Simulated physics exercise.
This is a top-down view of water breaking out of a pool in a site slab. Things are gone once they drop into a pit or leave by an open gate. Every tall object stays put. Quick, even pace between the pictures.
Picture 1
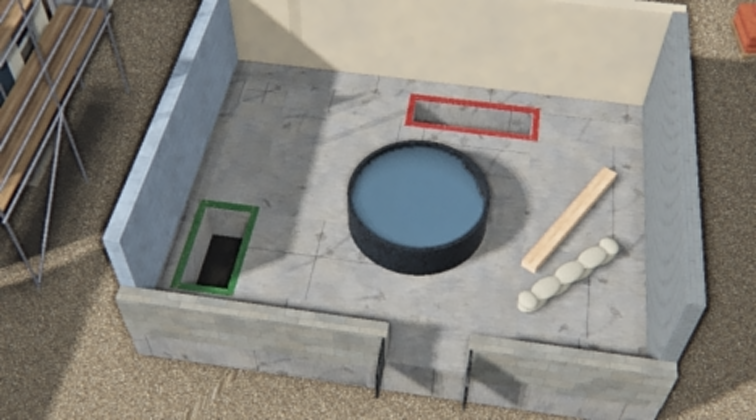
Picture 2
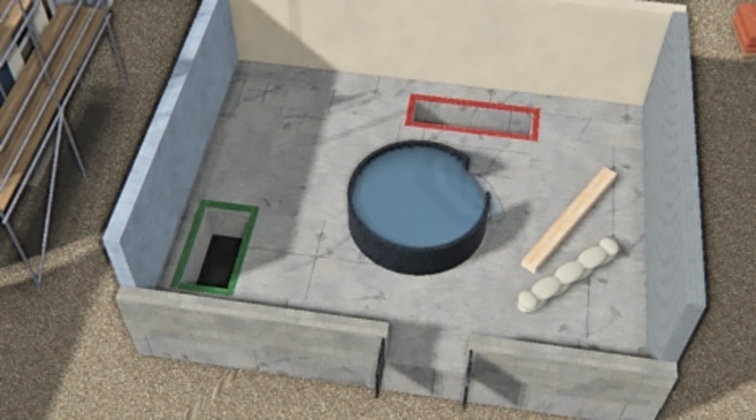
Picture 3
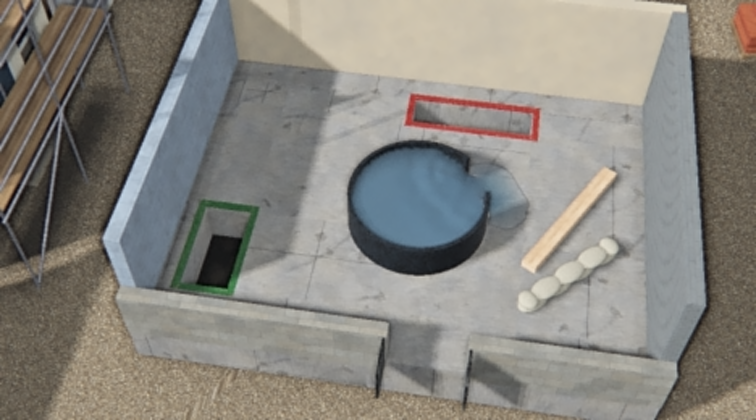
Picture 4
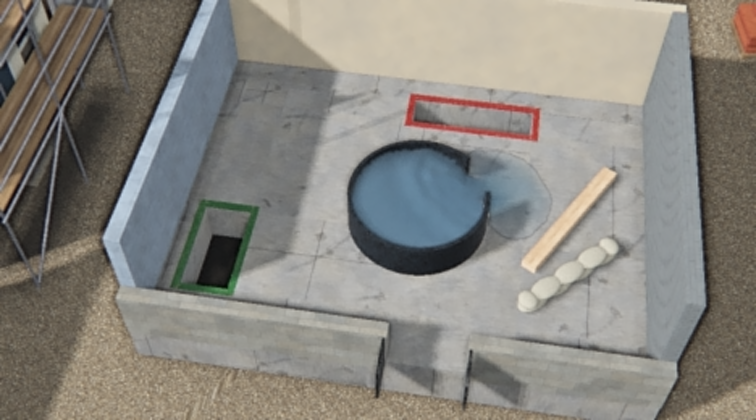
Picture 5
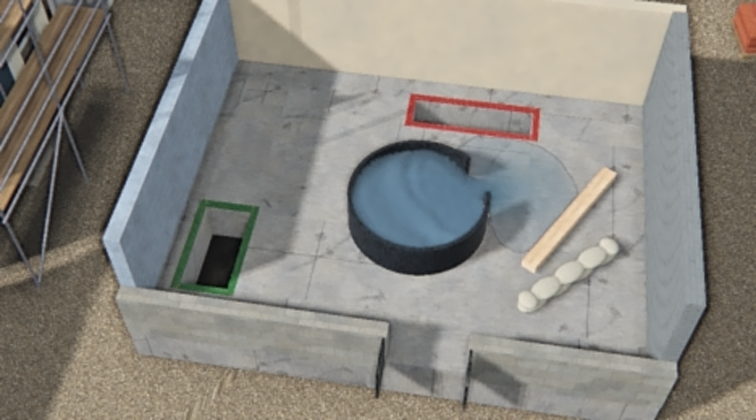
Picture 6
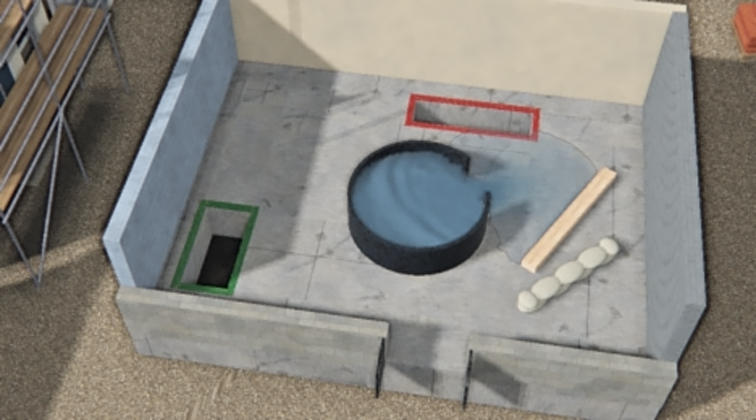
Round dark-walled tank in a walled concrete yard opening at its right side, blue water spreading across the floor toward a wooden plank.
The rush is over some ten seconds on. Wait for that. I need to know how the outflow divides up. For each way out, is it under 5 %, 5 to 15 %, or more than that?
Outcome: The gate is nearly idle - draining beneath five per cent; the red pit is busy - draining past fifteen per cent; the green pit is nearly idle - draining beneath five per cent.
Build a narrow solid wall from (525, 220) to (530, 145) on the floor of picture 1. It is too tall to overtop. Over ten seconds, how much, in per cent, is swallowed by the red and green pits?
Shares in percent - red: 55; green: 0.
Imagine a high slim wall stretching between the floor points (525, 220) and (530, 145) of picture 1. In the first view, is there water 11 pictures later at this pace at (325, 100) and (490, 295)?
In turn, the first is spared and the second submerged.
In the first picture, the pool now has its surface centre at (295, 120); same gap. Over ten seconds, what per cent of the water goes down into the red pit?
Within ten seconds the red pit collects 50 percent of the total.
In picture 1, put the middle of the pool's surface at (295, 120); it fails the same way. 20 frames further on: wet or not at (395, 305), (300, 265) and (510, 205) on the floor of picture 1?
One after the other: Clear, not flooded, flooded.
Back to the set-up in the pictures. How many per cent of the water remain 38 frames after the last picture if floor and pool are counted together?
My estimate is some 80 percent.
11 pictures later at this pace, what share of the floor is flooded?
About 20 %.
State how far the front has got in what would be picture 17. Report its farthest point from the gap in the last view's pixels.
The front tops out at about (633, 107).
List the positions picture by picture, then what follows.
Still water in the round tank at (418, 196), in the first picture.
The front is at a hidden place, out from the gap at (478, 192), in the second picture.
The front is at (496, 169), out from the gap at (477, 193), in the third picture.
Water pours out at (477, 194) and has run to (546, 196), in the fourth picture.
Water pours out at (477, 193) and has run to (565, 175), in the fifth picture.
The front is at (586, 162), out from the gap at (477, 193), in the sixth picture.
A moment on, water covers 20 % of the floor; the gate 0 %, the red pit 2 %, the green pit 0 %.
Next, water covers 20 % of the floor; the gate 0 %, the red pit 4 %, the green pit 0 %.
Then, water covers 25 % of the floor; the gate 0 %, the red pit 8 %, the green pit 0 %.
Later, water covers 45 % of the floor; the gate 0 %, the red pit 20 %, the green pit 0 %.
In the end, water covers 60 % of the floor; the gate 2 %, the red pit 33 %, the green pit 0 %.
